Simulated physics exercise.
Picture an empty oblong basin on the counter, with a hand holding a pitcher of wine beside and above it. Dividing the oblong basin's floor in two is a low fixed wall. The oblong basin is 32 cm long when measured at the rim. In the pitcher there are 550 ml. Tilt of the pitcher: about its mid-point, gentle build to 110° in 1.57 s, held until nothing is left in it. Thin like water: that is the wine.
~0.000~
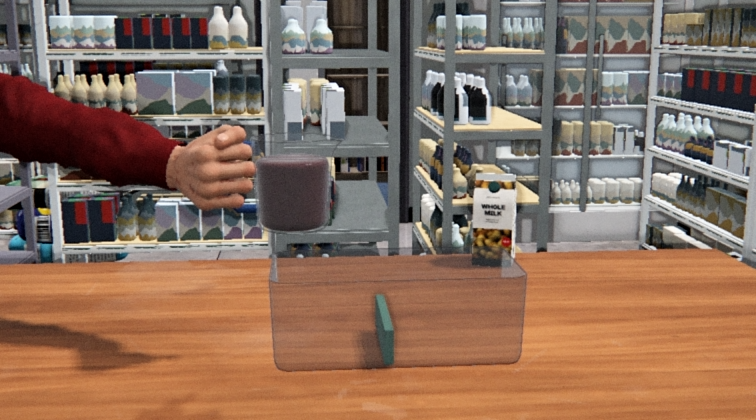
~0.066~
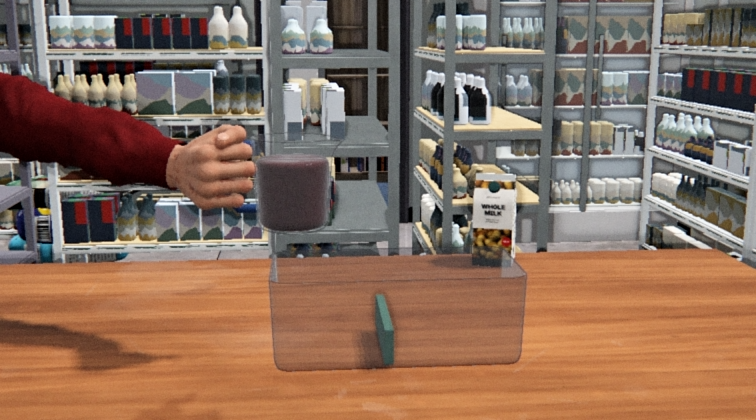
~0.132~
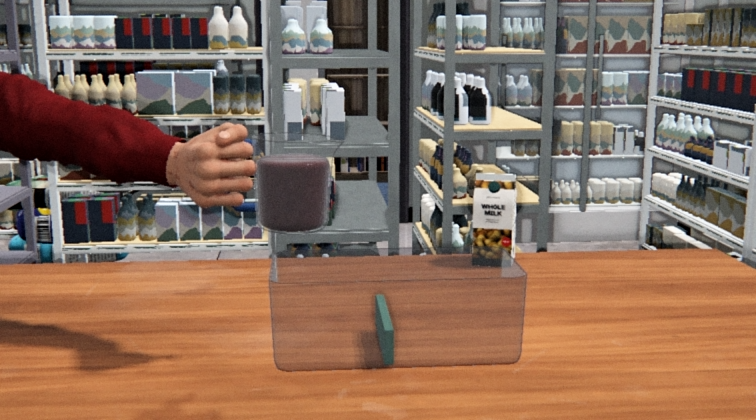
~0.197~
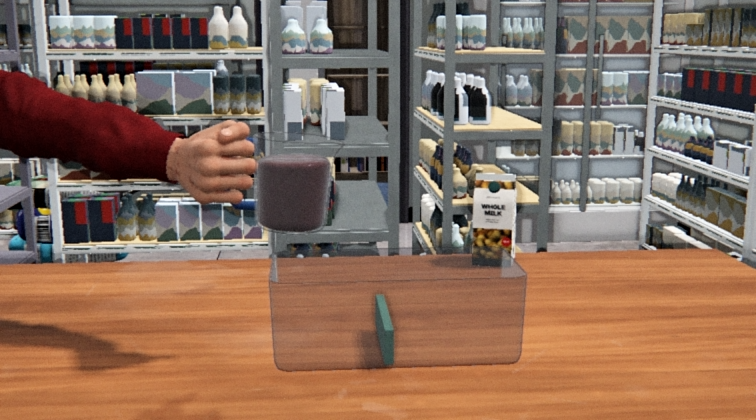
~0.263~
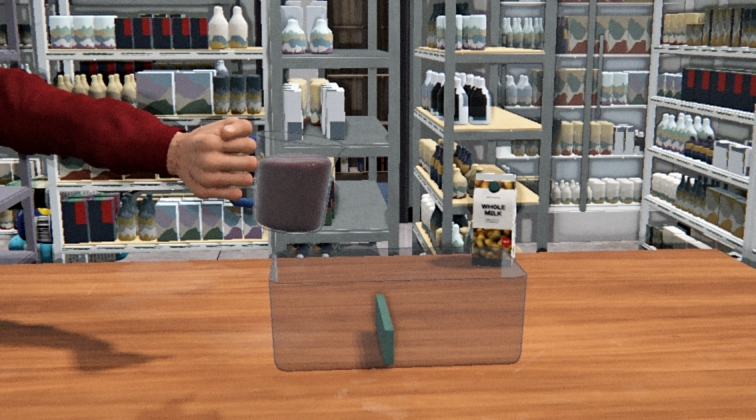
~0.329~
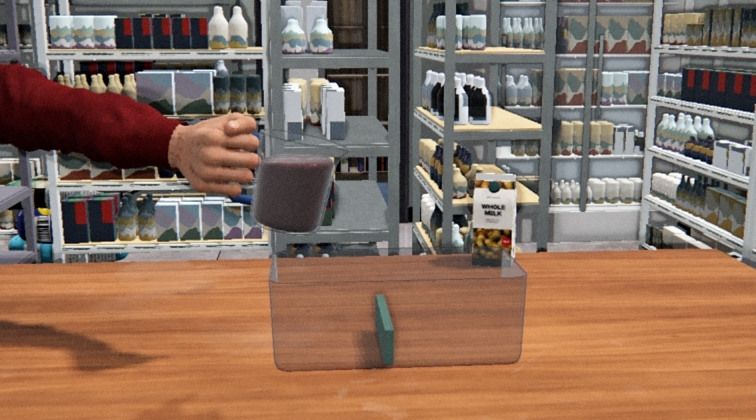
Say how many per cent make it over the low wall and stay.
About 66 per cent makes it over and stays.
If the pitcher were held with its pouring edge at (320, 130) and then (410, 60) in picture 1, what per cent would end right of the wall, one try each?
Respectively about 20 and 85 percent.
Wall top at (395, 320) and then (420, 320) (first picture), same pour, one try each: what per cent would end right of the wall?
The first gives near 50 per cent and the second near 5 per cent.
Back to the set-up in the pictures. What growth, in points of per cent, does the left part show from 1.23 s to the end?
26 %.
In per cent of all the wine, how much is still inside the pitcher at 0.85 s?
At that time about 86 in a hundred parts are still held.
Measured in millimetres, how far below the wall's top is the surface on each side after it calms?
The left comes to roughly 38 mm and the right to roughly 32 mm.
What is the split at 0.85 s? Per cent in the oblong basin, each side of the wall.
0 left and 4 right, roughly.
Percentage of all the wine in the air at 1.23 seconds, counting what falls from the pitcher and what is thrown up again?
Estimated airborne part: Roughly 12 per cent.
Then, 0.85 s in, the tilt is 62° and 86 per cent is still to pour, 0 is left of the wall and 4 right of it.
Then, 1.23 s in, the tilt is 98° and 25 per cent is still to pour, 8 is left of the wall and 55 right of it.
Then, 1.63 s in, the tilt is 110° and 0 per cent is still to pour, 33 is left of the wall and 66 right of it.
Then, 2.07 s in, the tilt is 110° and 0 per cent is still to pour, 33 is left of the wall and 66 right of it.
Finally, 33 per cent lies left of the wall, 66 right of it and 1 outside.
